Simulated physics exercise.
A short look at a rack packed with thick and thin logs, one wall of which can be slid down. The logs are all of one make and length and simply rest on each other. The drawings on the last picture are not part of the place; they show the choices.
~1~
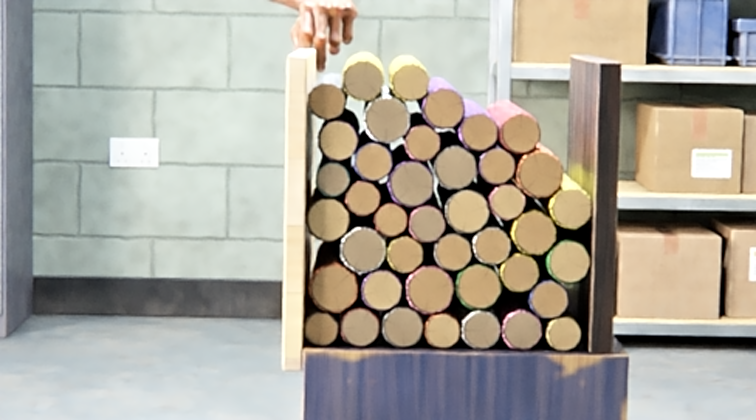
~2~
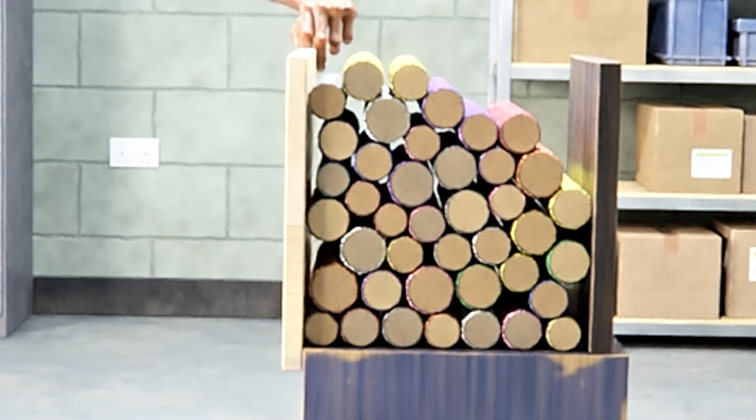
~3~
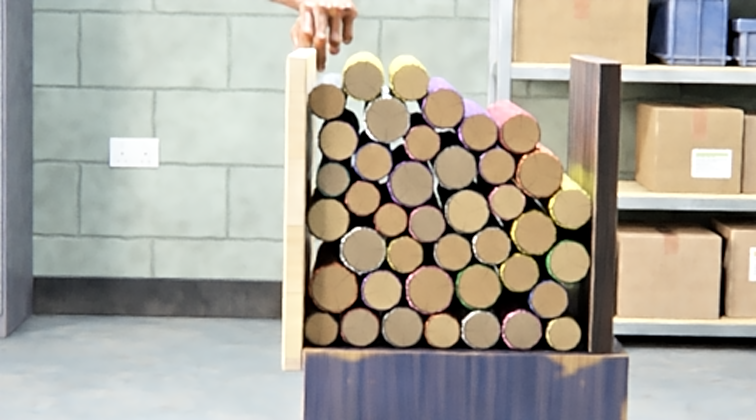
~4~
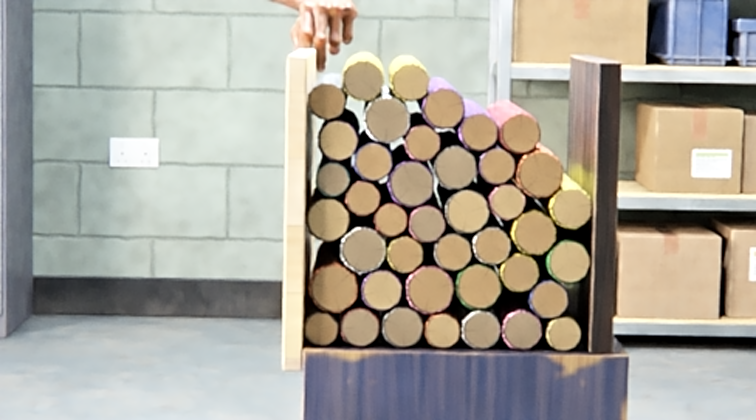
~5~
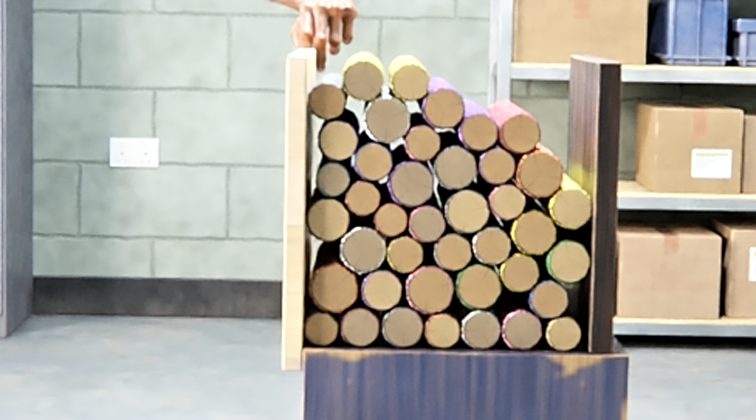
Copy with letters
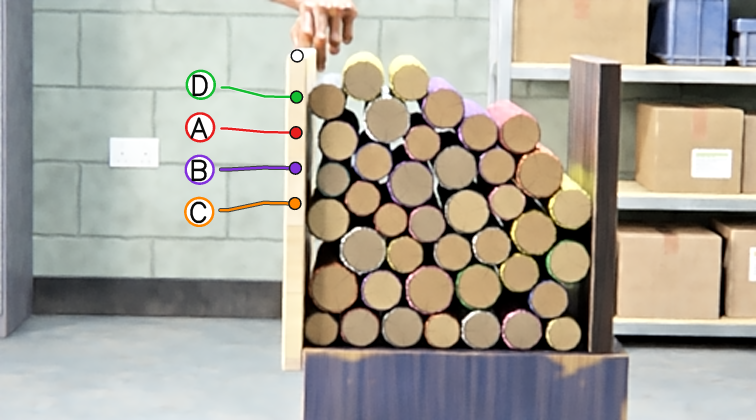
The clip opens on a rack packed with thick and thin round logs, resting on one another between a pale side board on the left and a dark one on the right. A hand hovers at the top left, above the logs, and through to the end nothing visibly moves.
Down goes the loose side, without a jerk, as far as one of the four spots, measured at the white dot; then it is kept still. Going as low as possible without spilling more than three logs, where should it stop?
Down to C.
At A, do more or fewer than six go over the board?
Fewer than six.
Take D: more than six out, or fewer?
It loses fewer than six.
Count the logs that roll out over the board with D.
With D, none.
On the copy, A at (296, 133); B at (295, 168); C at (295, 203); D at (297, 97); the white dot at (297, 56).
On C. First, top of the board (307, 124).
Then, top of the board (305, 200).
Finally, top of the board (305, 203), one out over the board.
By contrast, A none out over the board; B one out over the board; D none out over the board.
